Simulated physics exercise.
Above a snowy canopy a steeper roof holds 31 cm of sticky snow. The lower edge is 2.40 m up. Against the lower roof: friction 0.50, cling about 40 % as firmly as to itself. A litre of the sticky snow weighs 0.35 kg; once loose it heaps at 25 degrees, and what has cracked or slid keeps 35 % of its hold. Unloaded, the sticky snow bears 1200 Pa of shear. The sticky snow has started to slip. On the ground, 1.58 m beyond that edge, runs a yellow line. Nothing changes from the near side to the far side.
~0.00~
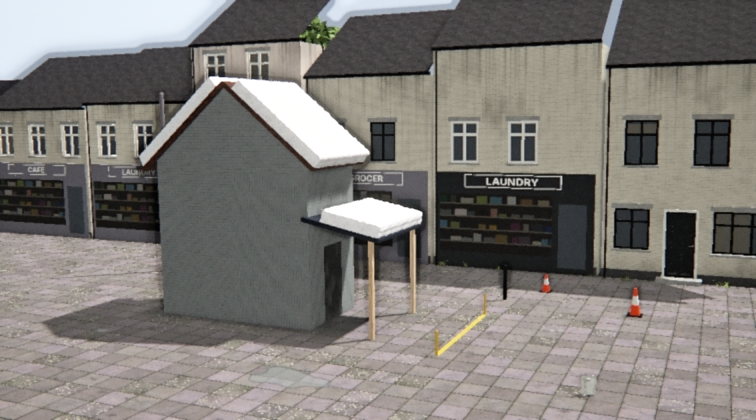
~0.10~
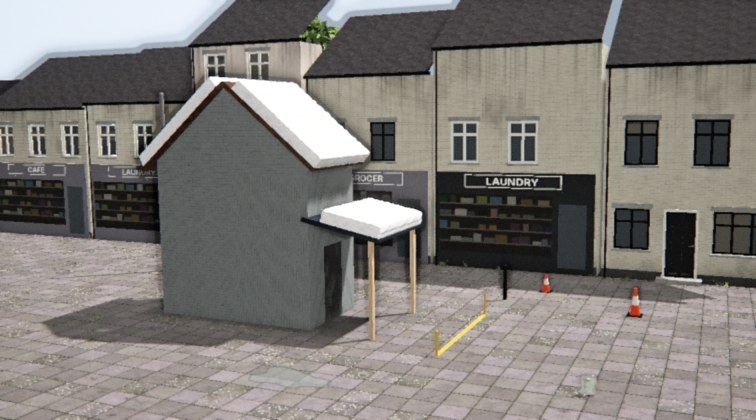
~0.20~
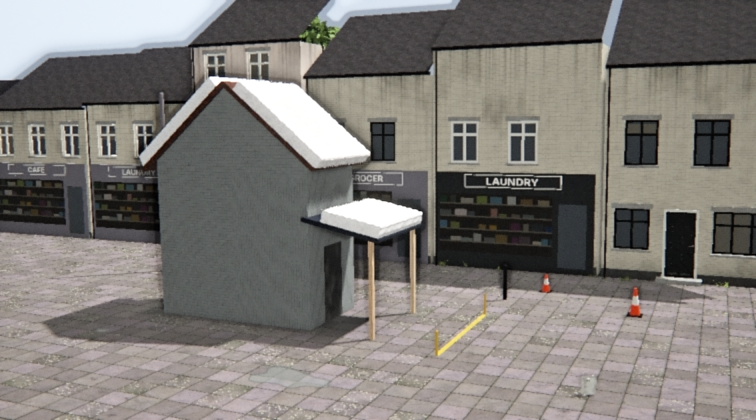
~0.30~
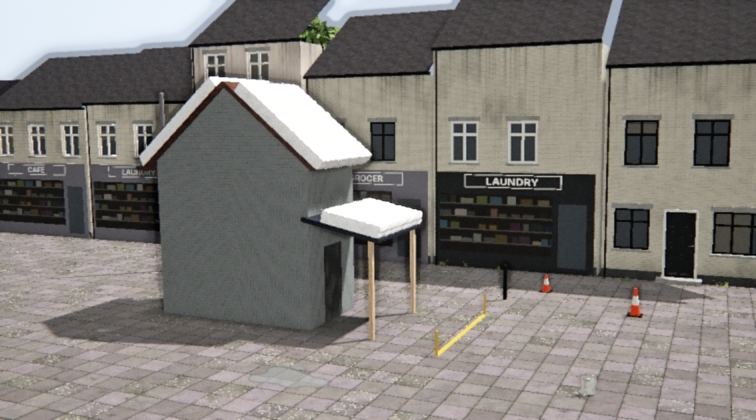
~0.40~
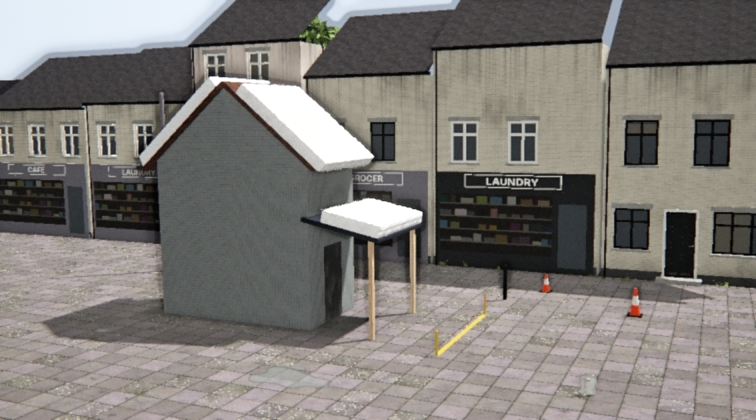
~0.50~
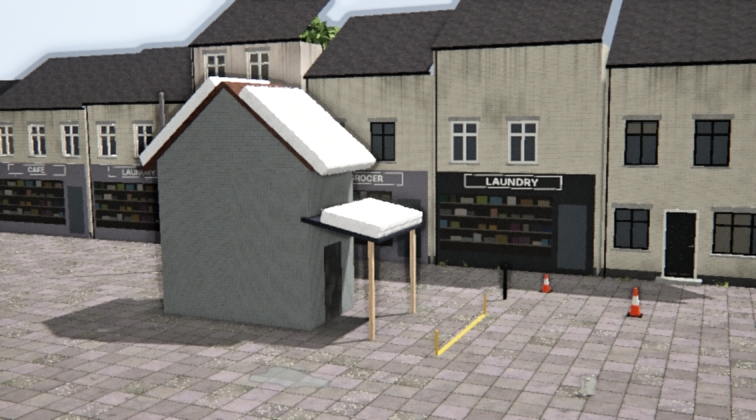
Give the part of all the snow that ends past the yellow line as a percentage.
Close to 10 per cent.
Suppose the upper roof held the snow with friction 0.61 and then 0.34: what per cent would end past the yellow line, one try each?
In that order: 0 %, 20 %.
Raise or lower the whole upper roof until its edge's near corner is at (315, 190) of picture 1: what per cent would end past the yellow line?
Then about 0 %.
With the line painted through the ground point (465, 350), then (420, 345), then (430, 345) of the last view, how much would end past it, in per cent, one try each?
In turn about 3 %, 25 %, 16 %.
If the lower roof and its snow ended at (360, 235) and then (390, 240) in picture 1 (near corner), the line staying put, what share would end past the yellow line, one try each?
In that order: 25 %, 7 %.
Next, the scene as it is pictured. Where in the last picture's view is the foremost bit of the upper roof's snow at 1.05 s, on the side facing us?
Near (349, 210).
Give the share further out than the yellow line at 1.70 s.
Some 0 per cent.
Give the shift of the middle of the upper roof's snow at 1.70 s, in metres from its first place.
About 2.8 m.
By 1.05 s, none is below the lower edge and 0 % is past the line.
By 1.70 s, none is below the lower edge and 0 % is past the line.
By 2.35 s, 32 % is below the lower edge and 0 % is past the line.
By 3.00 s, 46 % is below the lower edge and 9 % is past the line.
By 5.30 s, at the end, 49 % is below the lower edge and 10 % is past the line.
